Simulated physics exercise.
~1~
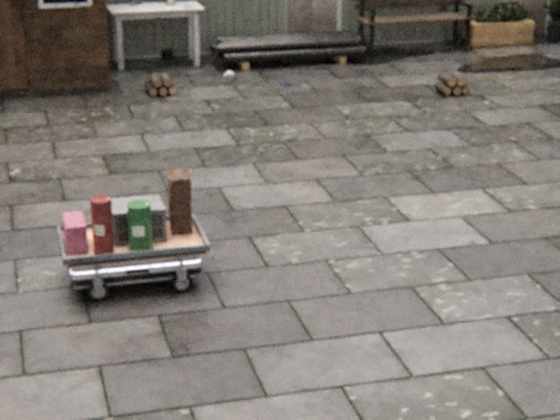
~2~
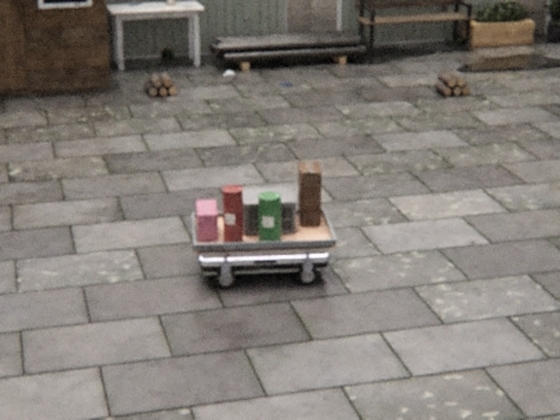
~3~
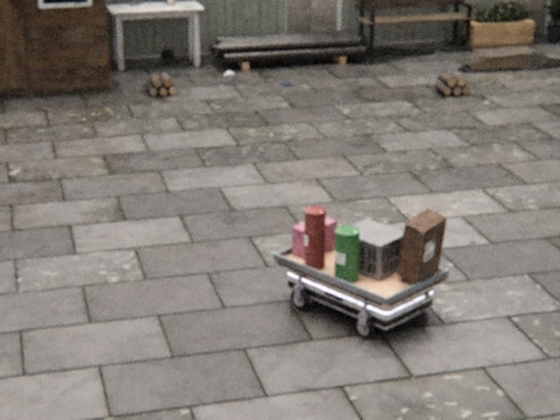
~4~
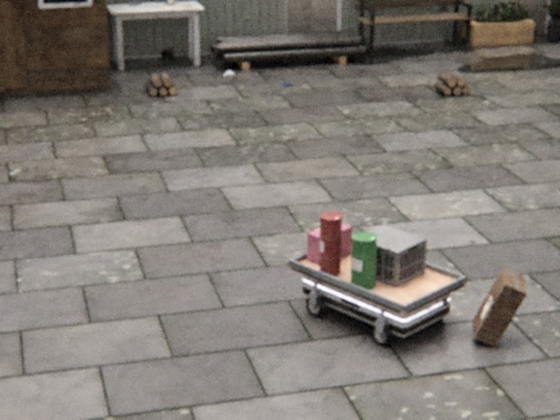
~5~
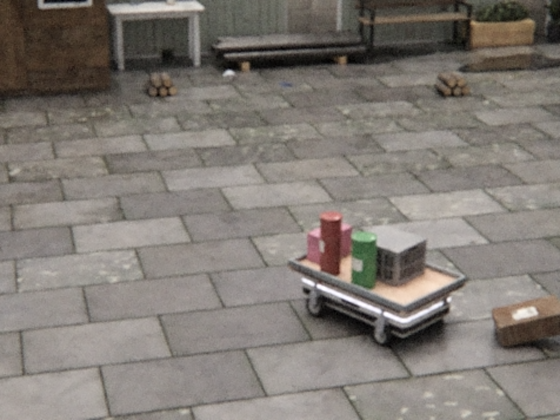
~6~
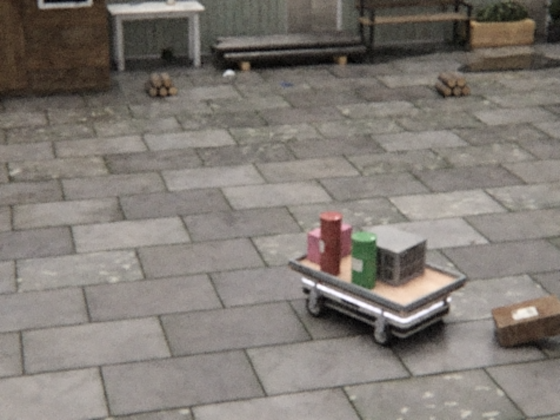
On a paved courtyard, a loaded cart rolls right, turns and stops as a brown box topples off onto its side.
